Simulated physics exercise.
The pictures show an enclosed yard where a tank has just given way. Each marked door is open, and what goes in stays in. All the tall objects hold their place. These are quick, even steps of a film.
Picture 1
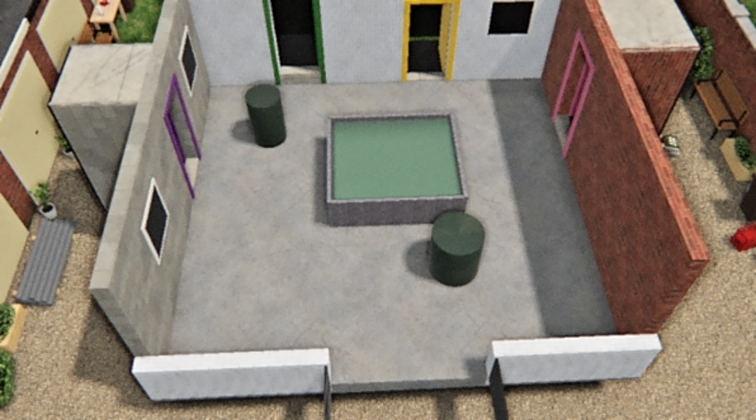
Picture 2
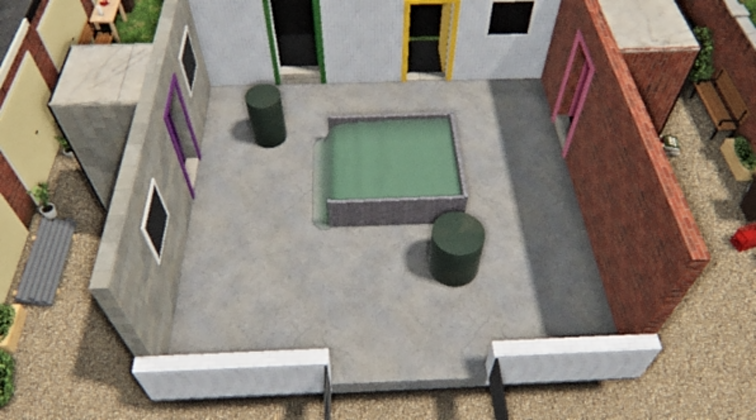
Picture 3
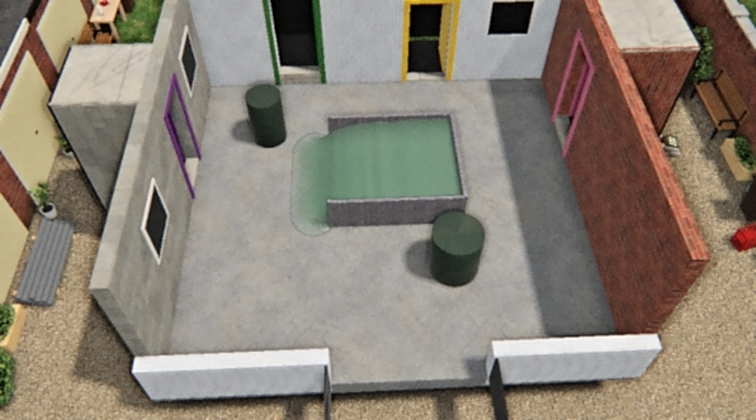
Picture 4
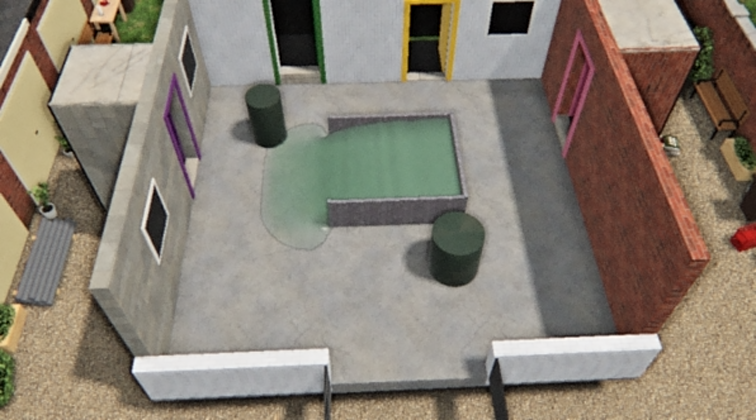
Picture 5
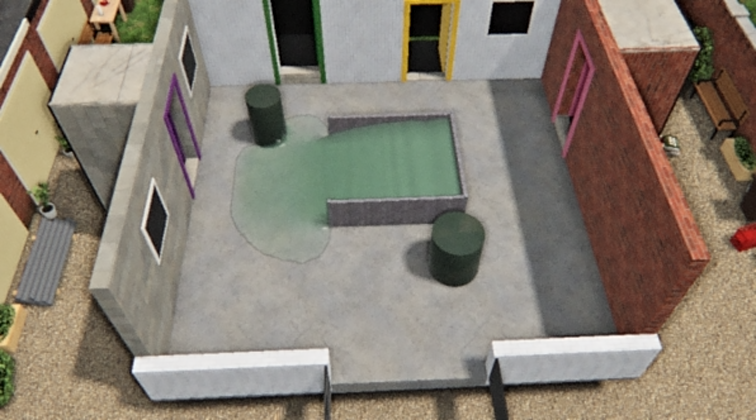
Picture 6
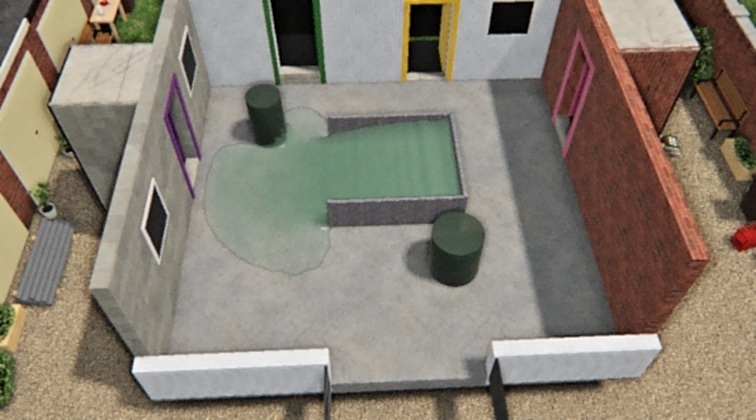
An open tank gives way on its left side and green water spreads leftward across the yard.
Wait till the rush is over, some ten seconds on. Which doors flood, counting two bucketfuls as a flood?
One by one: The pink door holds within the limit; the green door holds within the limit; the yellow door holds within the limit; the purple door floods.
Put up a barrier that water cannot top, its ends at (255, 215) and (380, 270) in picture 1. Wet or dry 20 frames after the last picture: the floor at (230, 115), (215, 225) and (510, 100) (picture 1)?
One after the other: Flooded, covered, no water.
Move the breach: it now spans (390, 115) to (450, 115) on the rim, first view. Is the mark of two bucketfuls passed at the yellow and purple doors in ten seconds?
Then: Yellow door passes that mark; purple door keeps below it.
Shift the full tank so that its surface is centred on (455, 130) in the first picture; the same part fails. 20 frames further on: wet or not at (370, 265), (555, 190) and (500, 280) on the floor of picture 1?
In that order: No water, free of water, not flooded.
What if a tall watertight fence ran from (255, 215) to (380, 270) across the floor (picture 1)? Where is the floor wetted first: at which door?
I say the one in purple.
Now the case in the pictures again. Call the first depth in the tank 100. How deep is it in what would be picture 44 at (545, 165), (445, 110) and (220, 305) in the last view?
In that order: 0, 6 and 18 per cent.
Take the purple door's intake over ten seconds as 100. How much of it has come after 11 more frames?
Close to 50 %.
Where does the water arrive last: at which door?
I say the one in pink.
A moment on, water covers 25 % of the floor; the pink door not reached, the green door wet at the sill, nothing in, the yellow door not reached, the purple door far over two buckets in.
Next, water covers 30 % of the floor; the pink door not reached, the green door wet at the sill, nothing in, the yellow door not reached, the purple door far over two buckets in.
Then, water covers 40 % of the floor; the pink door not reached, the green door wet at the sill, nothing in, the yellow door wet at the sill, nothing in, the purple door far over two buckets in.
Later, water covers 75 % of the floor; the pink door not reached, the green door wet at the sill, nothing in, the yellow door wet at the sill, nothing in, the purple door far over two buckets in.
In the end, water covers 95 % of the floor; the pink door wet at the sill, nothing in, the green door wet at the sill, nothing in, the yellow door wet at the sill, nothing in, the purple door far over two buckets in.
